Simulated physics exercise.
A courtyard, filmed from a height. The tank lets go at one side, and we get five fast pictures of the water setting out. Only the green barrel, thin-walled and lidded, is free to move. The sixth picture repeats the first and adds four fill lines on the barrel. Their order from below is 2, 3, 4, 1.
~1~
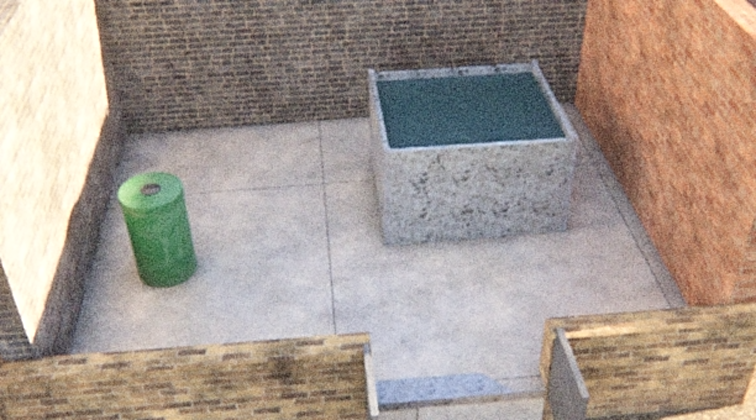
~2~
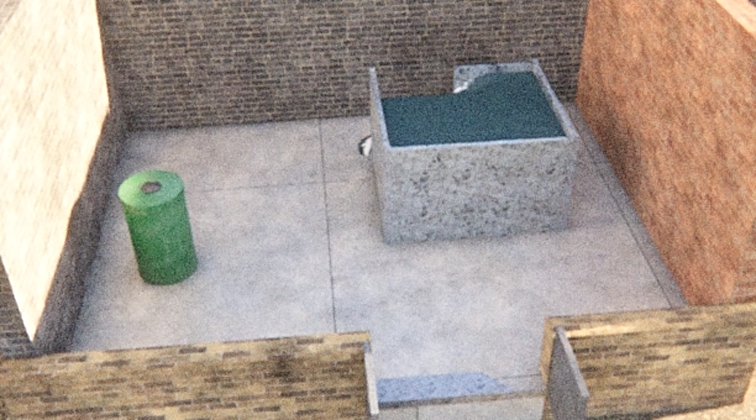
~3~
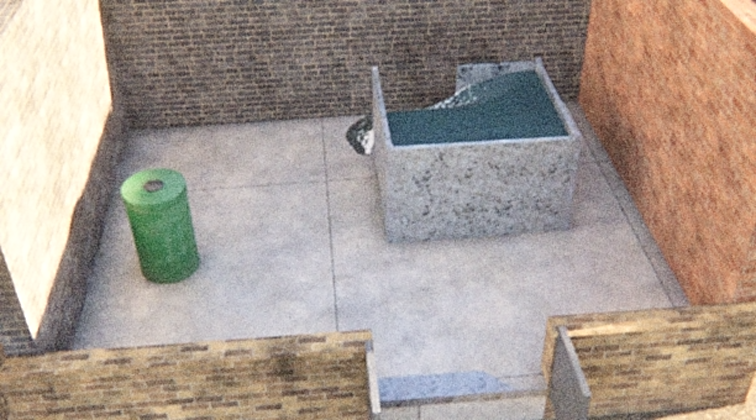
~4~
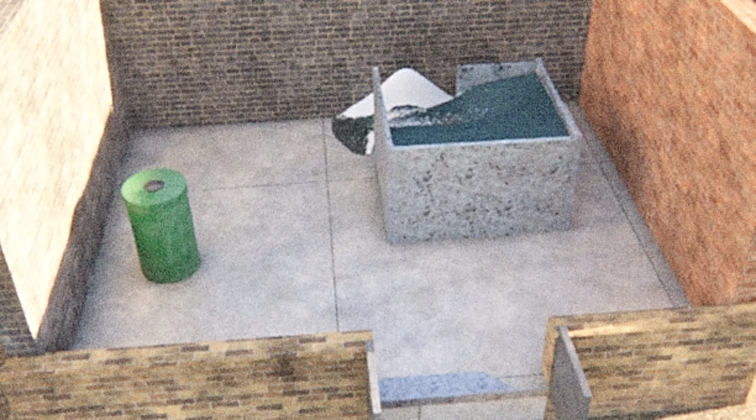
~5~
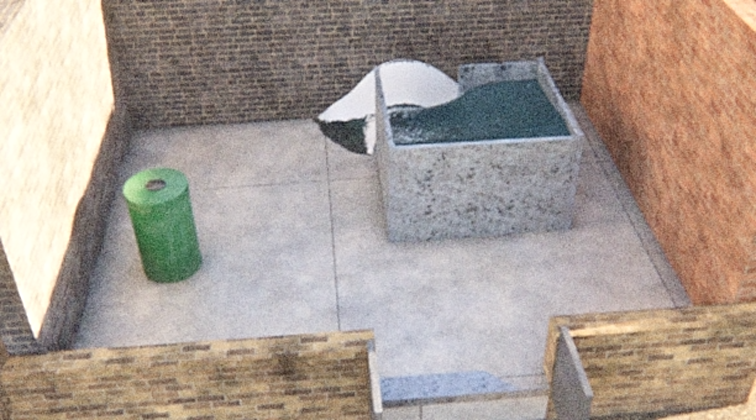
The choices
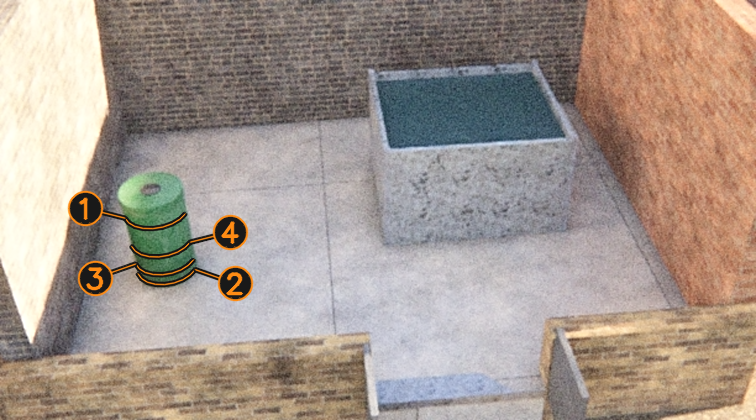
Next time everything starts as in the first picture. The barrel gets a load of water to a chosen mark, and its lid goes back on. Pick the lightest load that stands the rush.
Mark 4 just does it.
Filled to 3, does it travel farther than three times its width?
No.
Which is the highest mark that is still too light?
Here it is mark 3.
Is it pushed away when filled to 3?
Yes, it does.
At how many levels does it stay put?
Two of them.
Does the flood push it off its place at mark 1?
No, that is safe.
On the marked copy, 1 at (152, 228); 2 at (164, 284); 3 at (162, 274); 4 at (158, 256); from the bottom up 2, 3, 4, 1.
For mark 1, it does not move.
For mark 2, it is pushed about 4 times its own width away.
For mark 3, it is pushed about its own width away.
For mark 4, it does not move.
